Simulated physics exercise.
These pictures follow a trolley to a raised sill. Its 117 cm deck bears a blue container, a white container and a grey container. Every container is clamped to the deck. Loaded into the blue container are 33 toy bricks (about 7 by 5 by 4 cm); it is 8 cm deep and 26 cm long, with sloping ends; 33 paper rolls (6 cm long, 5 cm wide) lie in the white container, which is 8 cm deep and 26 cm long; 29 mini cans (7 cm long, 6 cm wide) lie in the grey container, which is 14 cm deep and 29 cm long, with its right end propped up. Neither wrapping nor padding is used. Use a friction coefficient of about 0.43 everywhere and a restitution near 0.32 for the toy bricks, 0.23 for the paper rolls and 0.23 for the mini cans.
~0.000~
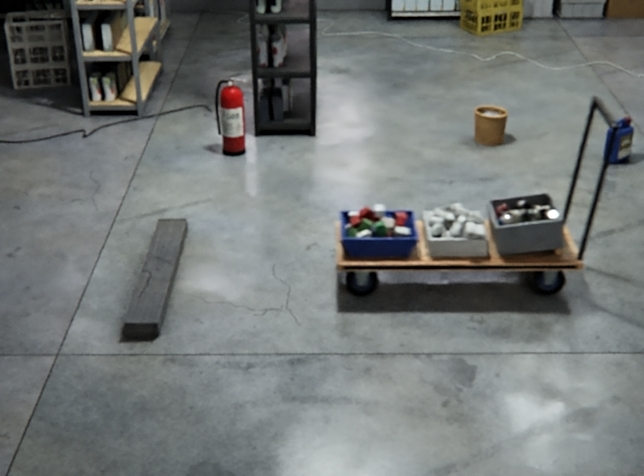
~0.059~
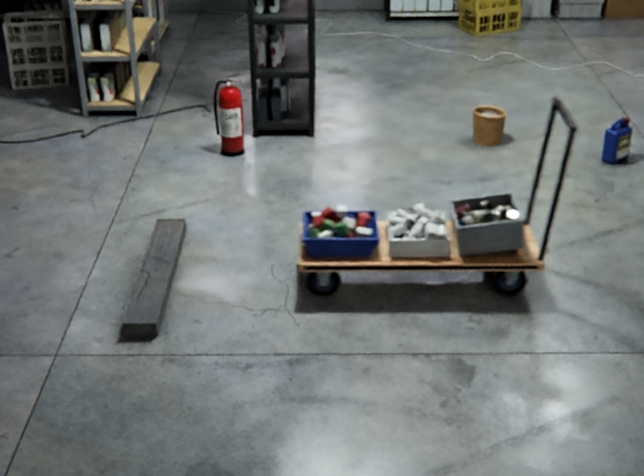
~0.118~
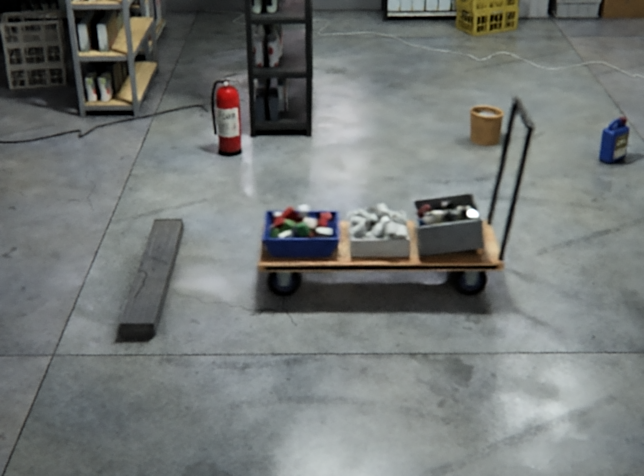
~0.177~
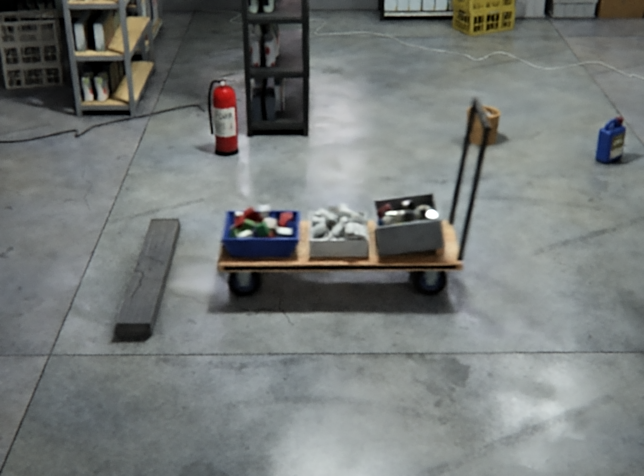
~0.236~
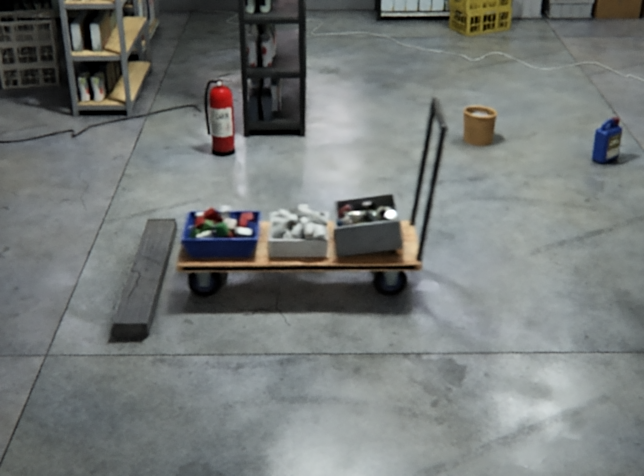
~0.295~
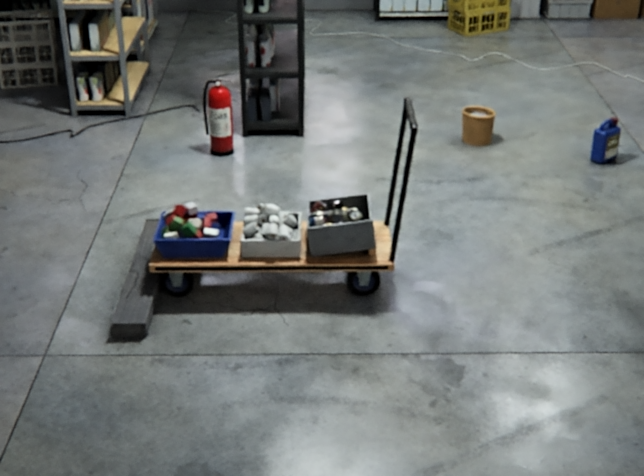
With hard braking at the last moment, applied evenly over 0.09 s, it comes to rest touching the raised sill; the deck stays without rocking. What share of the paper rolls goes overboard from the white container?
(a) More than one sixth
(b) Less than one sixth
More than one sixth (a).
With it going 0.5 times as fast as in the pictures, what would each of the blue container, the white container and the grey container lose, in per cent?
In that case the blue container sheds 0 per cent, the white container 10 per cent and the grey container 0 per cent.
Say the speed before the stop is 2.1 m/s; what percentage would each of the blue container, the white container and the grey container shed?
In that case blue container 10, white container 20, grey container 0 per cent.
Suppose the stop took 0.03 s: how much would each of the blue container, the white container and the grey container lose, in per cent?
Result - blue container: 40 percent, white container: 40 percent, grey container: 20 percent.
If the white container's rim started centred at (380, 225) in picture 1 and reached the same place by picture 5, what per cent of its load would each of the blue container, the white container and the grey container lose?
Blue container 0, white container 10, grey container 0 per cent.
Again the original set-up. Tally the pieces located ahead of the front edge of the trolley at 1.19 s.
Roughly 8 pieces.
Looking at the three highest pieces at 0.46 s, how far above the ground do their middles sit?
Roughly 44 cm.
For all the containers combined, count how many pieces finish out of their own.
Some 20 altogether.
After 0.34 s, blue container 33 in, 0 out, white container 31 in, 2 out and grey container 29 in, 0 out.
After 0.46 s, blue container 28 in, 5 out, white container 25 in, 8 out and grey container 27 in, 2 out.
After 0.69 s, blue container 27 in, 6 out, white container 21 in, 12 out and grey container 27 in, 2 out.
Final count (at 1.19 s), blue container 27 in, 6 out, white container 21 in, 12 out and grey container 27 in, 2 out. Asked share, 12 of 33, 36 per cent.
